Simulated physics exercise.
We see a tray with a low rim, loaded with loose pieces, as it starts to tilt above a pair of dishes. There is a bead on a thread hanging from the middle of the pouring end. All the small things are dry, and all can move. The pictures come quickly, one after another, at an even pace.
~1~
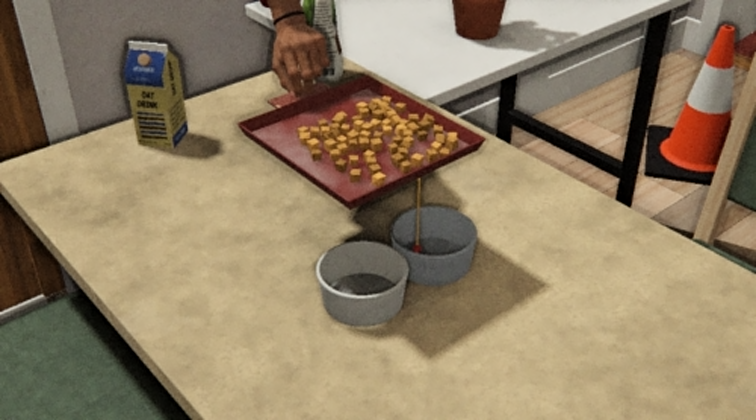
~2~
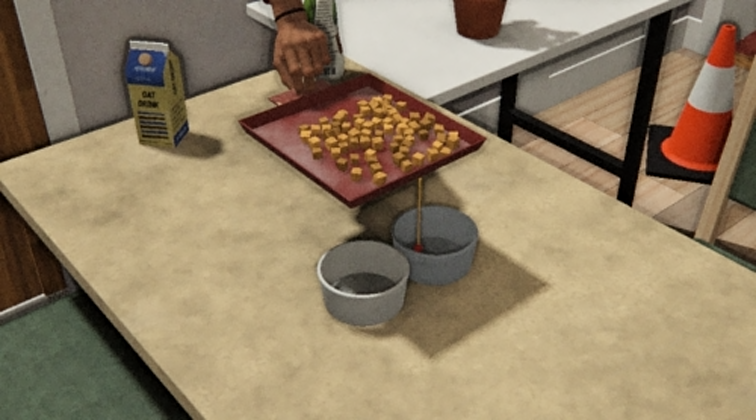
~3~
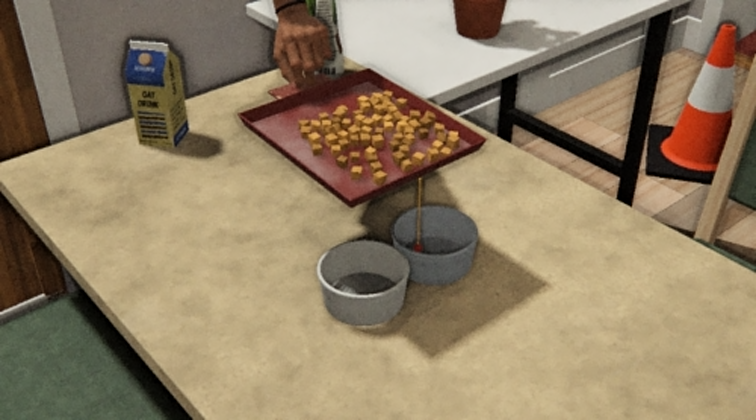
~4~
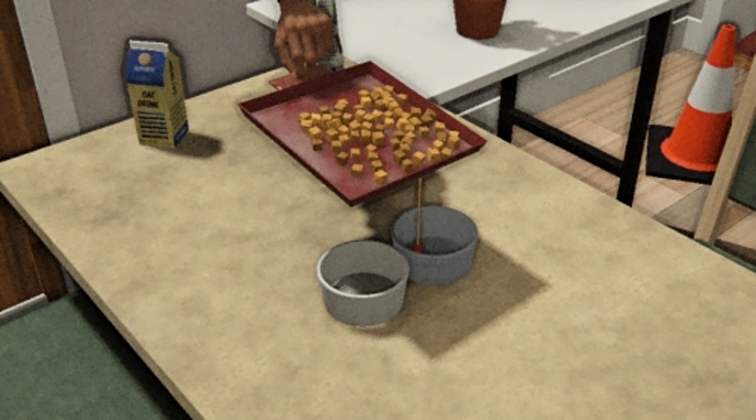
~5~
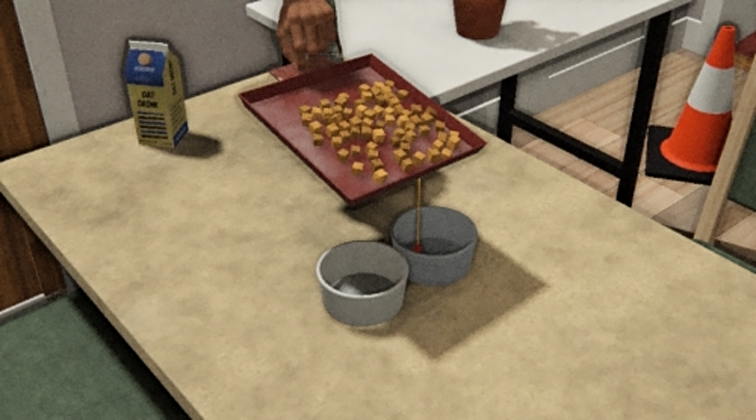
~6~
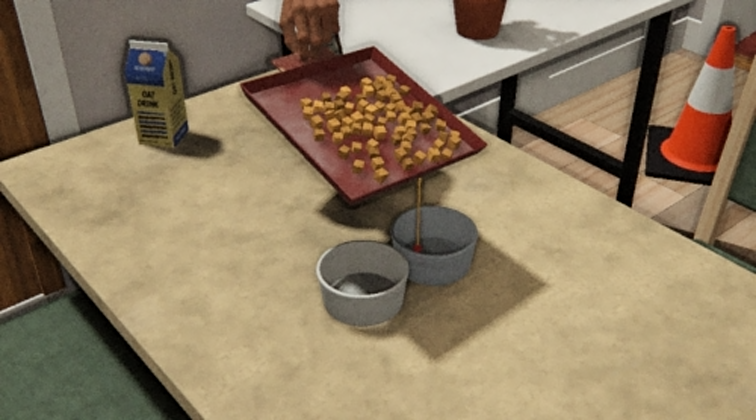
Kitchen worktop with a hand slowly tilting a red tray of croutons above two grey dishes, its handle end rising slightly.
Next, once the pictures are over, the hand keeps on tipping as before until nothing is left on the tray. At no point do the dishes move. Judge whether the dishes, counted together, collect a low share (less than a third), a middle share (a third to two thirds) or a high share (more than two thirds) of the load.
The dishes collect a low share.
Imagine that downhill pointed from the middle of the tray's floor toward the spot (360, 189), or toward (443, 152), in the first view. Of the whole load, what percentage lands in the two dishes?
For the first it's near 80 %, for the second near 70 %.
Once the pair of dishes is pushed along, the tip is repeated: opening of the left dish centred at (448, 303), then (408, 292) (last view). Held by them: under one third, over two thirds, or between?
Trial 1 - one to two thirds. Trial 2 - above two thirds.
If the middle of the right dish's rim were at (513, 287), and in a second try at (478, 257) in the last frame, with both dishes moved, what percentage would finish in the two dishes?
About 10 and 80 per cent respectively.
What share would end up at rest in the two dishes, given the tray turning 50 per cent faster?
I'd expect near 10 per cent.
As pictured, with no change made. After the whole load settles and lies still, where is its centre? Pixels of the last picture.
Close to (505, 291) in the last view.
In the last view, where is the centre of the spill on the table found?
It's centred close to pixel (505, 291).
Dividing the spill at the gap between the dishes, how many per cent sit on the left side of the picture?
I'd guess close to 0 %.
Soon after the last picture, tray tipped steeply; all on the tray.
A little later, tray tipped right over; nearly all on the tray; a small part in the air.
Later still, tray tipped past a quarter turn; all outside both.
At rest, tray tipped past a quarter turn; none in the left dish; none in the right dish; all outside both.
